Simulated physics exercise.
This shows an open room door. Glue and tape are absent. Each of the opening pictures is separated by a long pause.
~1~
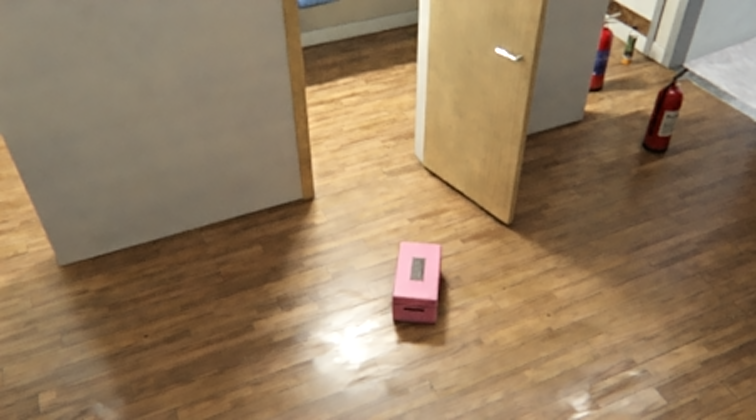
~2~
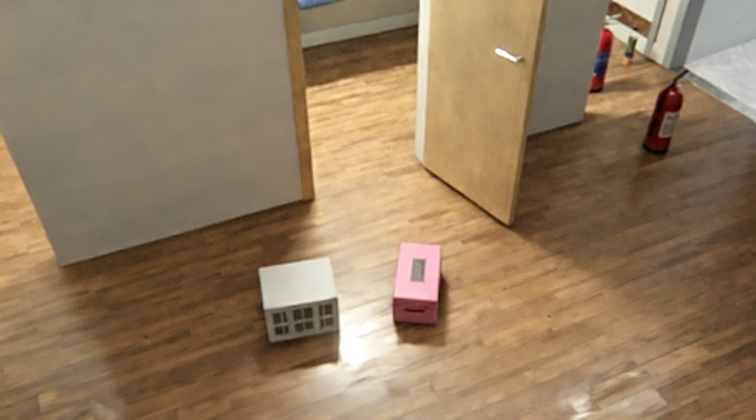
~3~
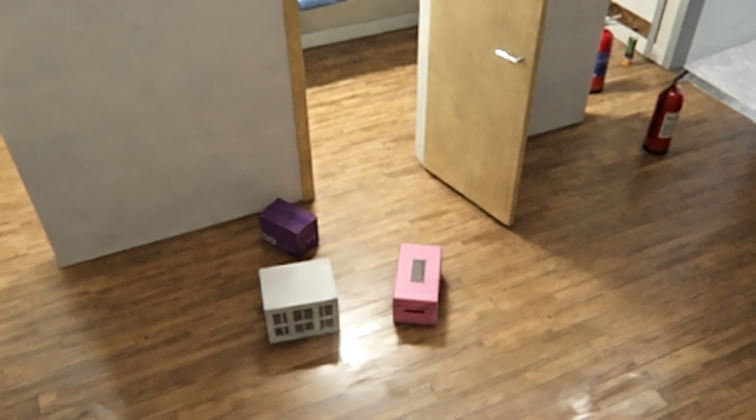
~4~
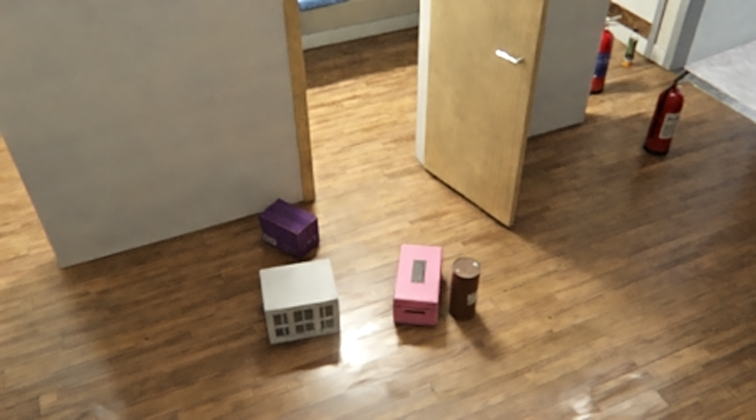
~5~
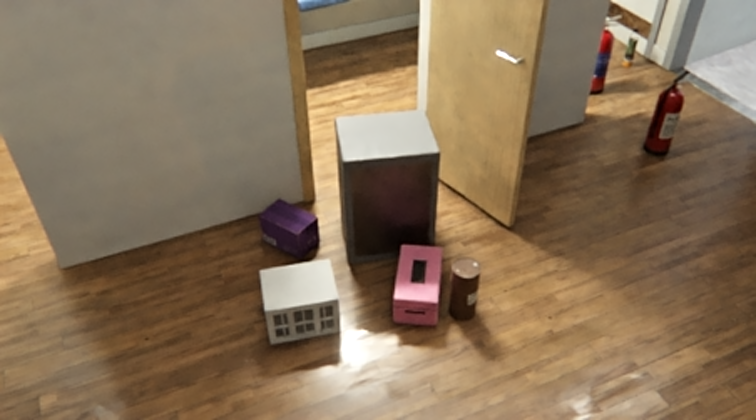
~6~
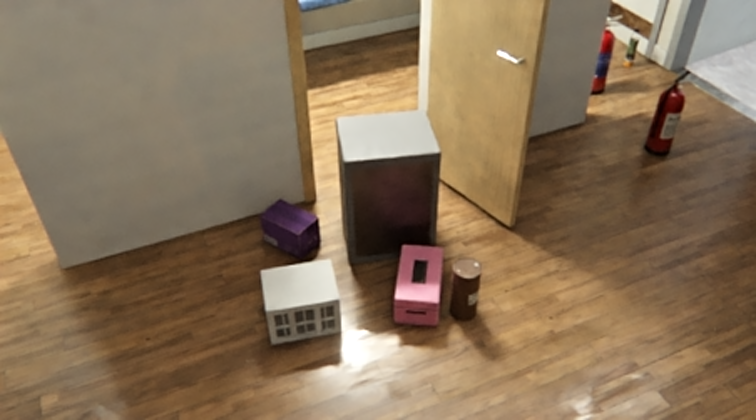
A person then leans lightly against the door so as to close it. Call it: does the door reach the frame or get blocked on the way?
It gets blocked on the way.
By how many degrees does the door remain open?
Near 65° open.
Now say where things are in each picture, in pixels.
The first picture shows door wide open and still.
The second picture shows door wide open and still; pink toolbox (418, 283).
The third picture shows door wide open and still; white crate (300, 300); purple box (289, 228).
The fourth picture shows door wide open and still; brown canister (464, 290); pink toolbox (418, 284).
The fifth picture shows door wide open and still; white crate (301, 301); purple box (290, 229).
The sixth picture shows door wide open and still; grey appliance (387, 188); brown canister (465, 290).
Then, 0.40 s later than the last frame, door at 99°.
Then, 0.70 s later than the last frame, door at 89°.
Then, 1.00 s later than the last frame, door at 76°.
Then, 1.20 s later than the last frame, door at 67°.
When it is over, door at 67°; all 5 as before. End places, in pixels of the last picture, grey appliance near (385, 188).
